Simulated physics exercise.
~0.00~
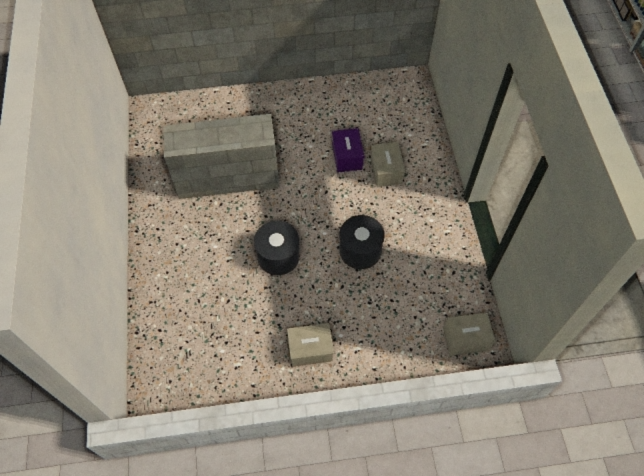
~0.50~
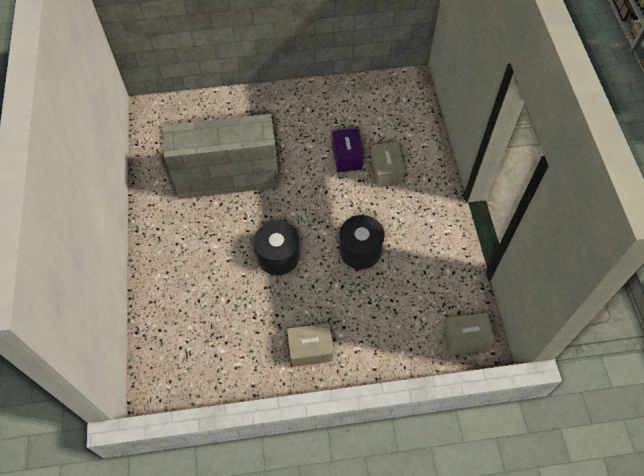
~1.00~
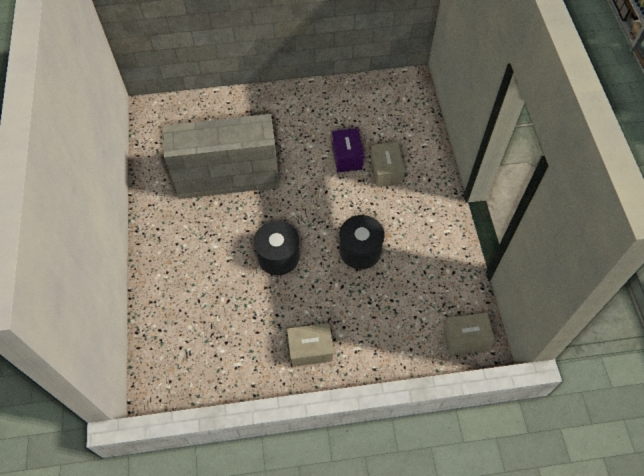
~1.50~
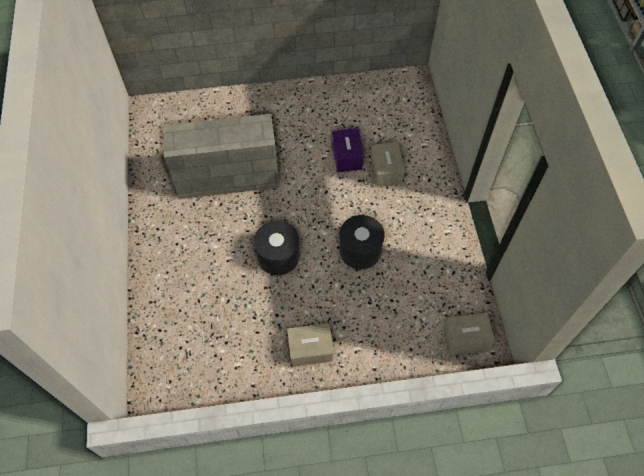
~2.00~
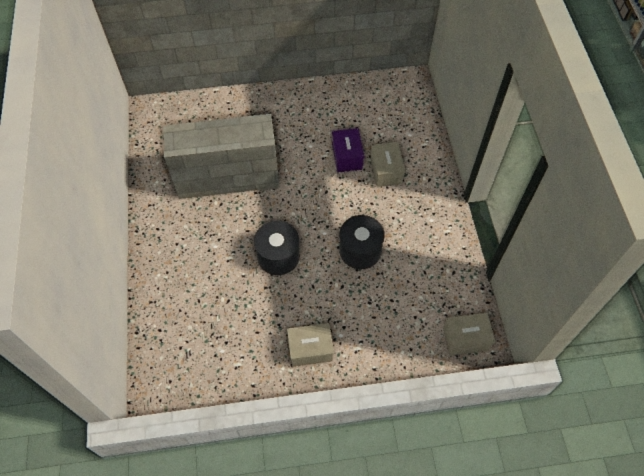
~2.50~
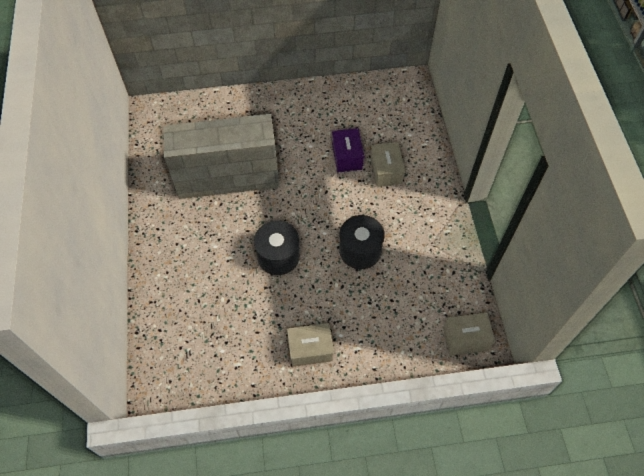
Greenish water spreading over the paving outside a walled room while the boxes and two dark round containers inside stay still.
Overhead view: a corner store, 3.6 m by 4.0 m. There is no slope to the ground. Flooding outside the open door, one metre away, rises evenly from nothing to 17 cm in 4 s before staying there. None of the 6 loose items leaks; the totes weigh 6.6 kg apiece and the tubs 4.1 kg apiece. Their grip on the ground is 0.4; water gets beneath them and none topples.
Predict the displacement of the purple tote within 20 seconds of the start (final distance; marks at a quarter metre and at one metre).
Lab note - purple tote, small displacement.
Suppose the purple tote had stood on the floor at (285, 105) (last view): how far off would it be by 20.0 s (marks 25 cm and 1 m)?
So it journeys a long way.
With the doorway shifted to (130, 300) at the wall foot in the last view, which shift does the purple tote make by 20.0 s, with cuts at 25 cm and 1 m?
With that change, the purple tote is swept well off.
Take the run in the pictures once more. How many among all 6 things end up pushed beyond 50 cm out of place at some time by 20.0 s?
By my count, 5.
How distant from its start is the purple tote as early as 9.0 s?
Shift by then: About 0 cm.
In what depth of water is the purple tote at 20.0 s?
About 8 cm.
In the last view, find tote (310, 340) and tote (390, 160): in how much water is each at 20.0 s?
First about 13 cm, second about 10 cm.
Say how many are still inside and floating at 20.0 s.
Tally: 6 of them.
After 4.0 s the purple tote is near (348, 144), 0.0 m from its start, aground; 0 afloat.
After 9.0 s the purple tote is near (348, 144), 0.0 m from its start, aground; 2 afloat.
After 16.0 s the purple tote is near (343, 145), 0.1 m from its start, aground; 4 afloat.
After 20.0 s the purple tote is near (311, 124), 0.5 m from its start, afloat; 6 afloat.
